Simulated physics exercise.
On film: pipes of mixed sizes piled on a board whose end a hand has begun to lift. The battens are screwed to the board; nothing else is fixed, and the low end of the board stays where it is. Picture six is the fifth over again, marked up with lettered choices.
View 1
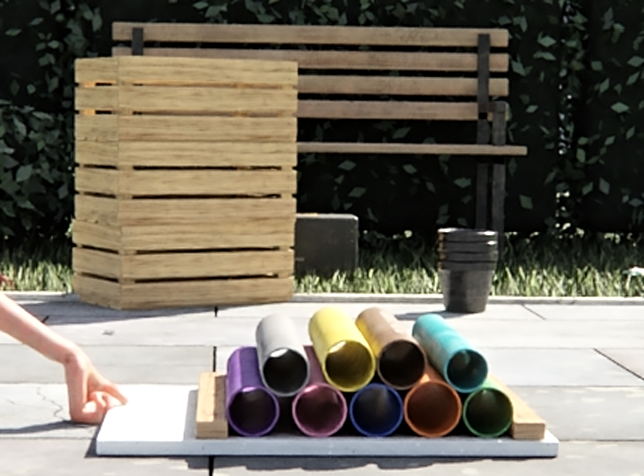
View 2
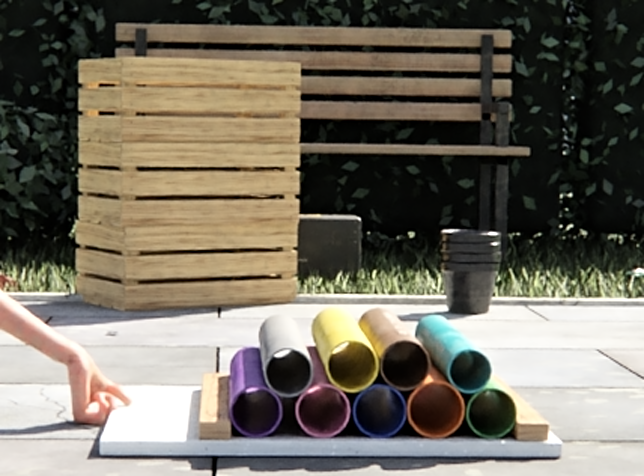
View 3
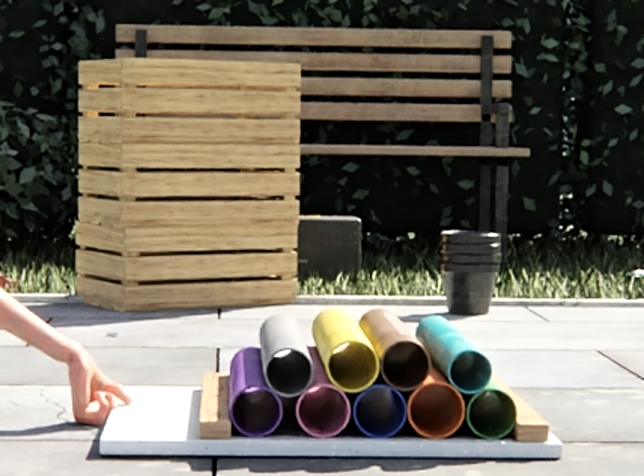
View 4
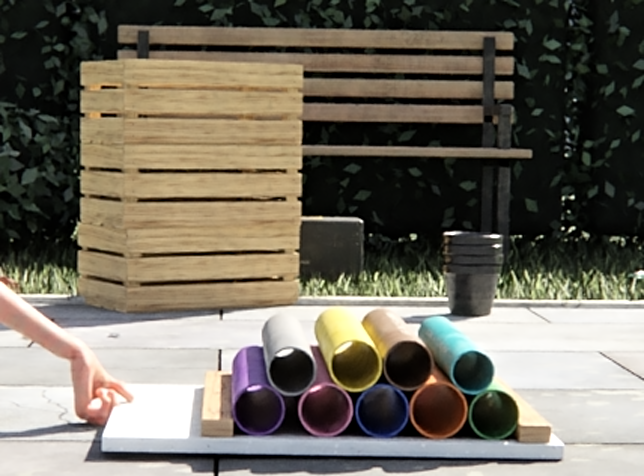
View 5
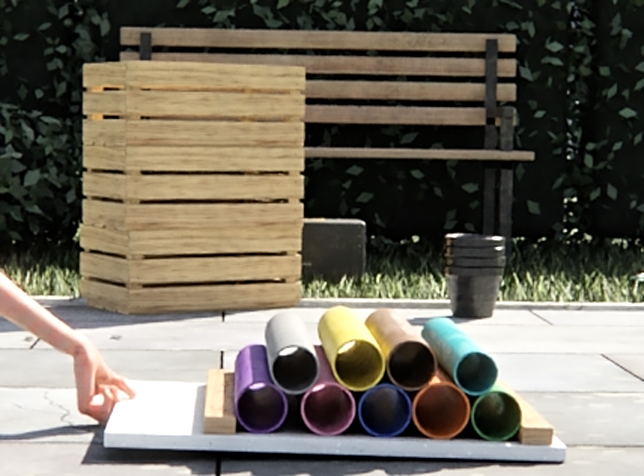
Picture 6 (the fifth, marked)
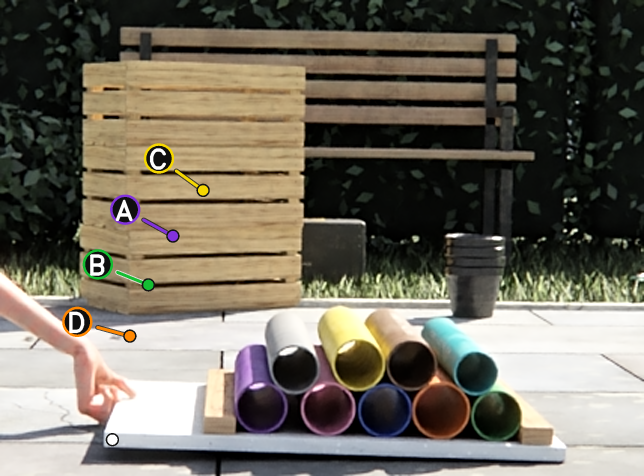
A hand slightly raising the left end of a white board, with colourful pipes stacked between wooden battens, near a bench.
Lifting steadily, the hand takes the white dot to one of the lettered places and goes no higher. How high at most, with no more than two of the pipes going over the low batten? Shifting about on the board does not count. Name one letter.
The answer is mark A.
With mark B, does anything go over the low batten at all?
No.
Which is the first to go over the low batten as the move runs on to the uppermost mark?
The turquoise one.
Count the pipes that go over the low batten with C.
The count is four.
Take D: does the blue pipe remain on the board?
Yes, with D.
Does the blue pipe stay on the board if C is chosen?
Yes, with C.
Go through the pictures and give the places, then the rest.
The first frame shows orange pipe (432, 408); grey pipe (285, 372).
The second frame shows grey pipe (289, 372); yellow pipe (352, 366).
The third frame shows board (324, 411); purple pipe (256, 411); pink pipe (323, 411).
The fourth frame shows board (325, 410); purple pipe (259, 409); pink pipe (326, 410).
The fifth frame shows board (327, 409); purple pipe (261, 407); pink pipe (328, 408).
On the marked copy, A at (173, 236); B at (148, 285); C at (203, 190); D at (130, 336); the white dot at (112, 440).
With A. Early on, board at 17°.
Further on, board at 28°.
At the end, board at 28°, one over the low batten (turquoise).
As for the rest, B none over the low batten; C four over the low batten (grey, yellow, brown, turquoise); D none over the low batten.
